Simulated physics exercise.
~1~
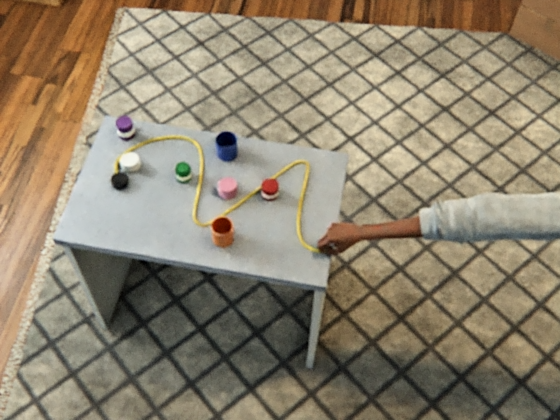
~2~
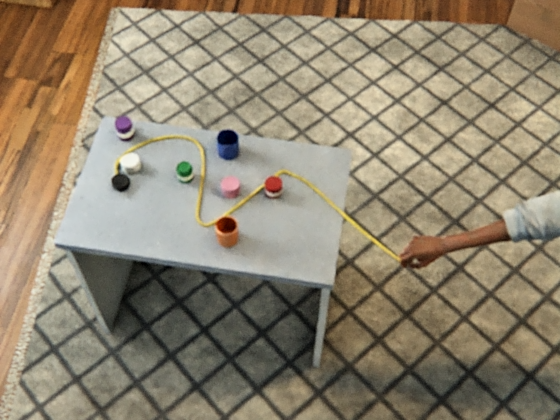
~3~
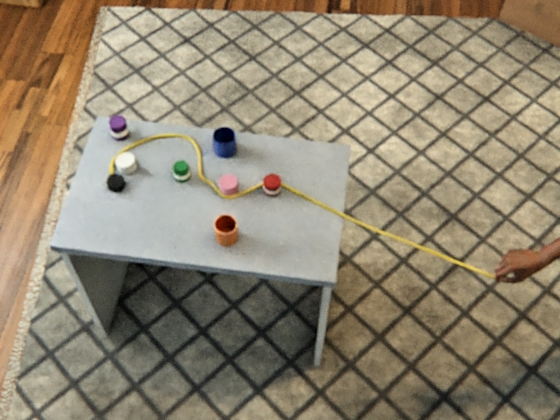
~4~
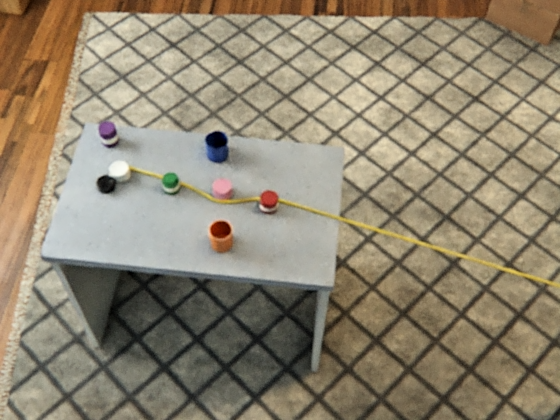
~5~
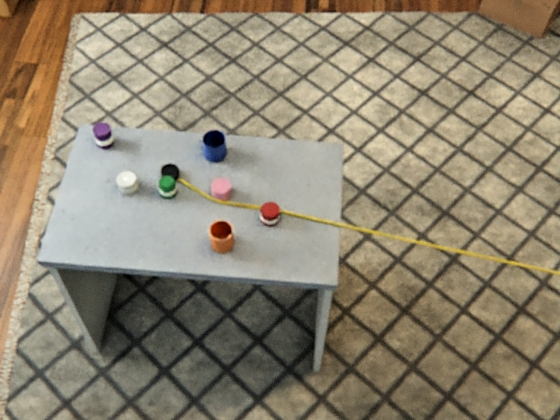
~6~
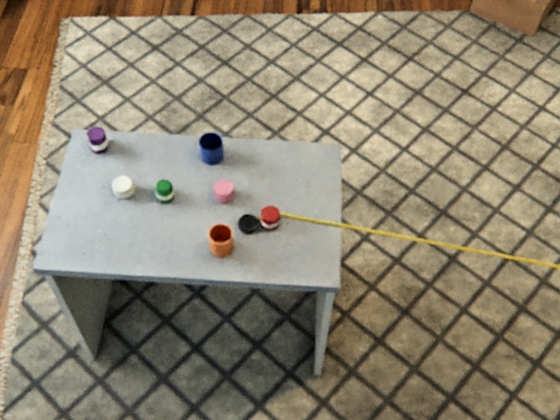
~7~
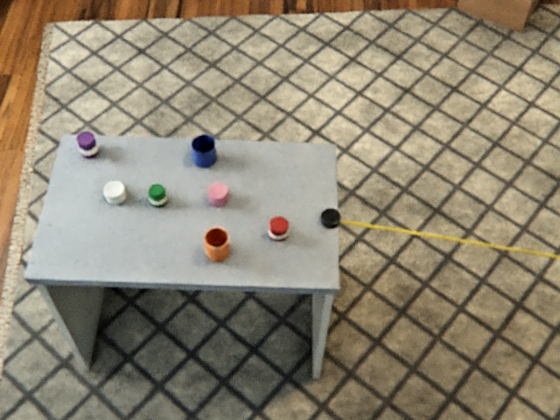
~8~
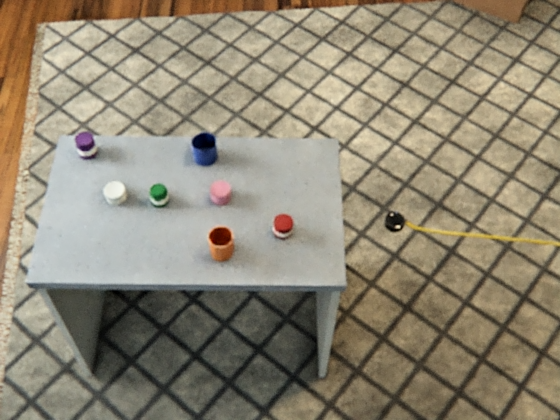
A yellow cord was pulled to the right by a hand, straightening across a gray table crowded with small colorful containers, then dragged a small black disc past them, nudging the red one slightly, until the disc slid off the right edge and hung clear.
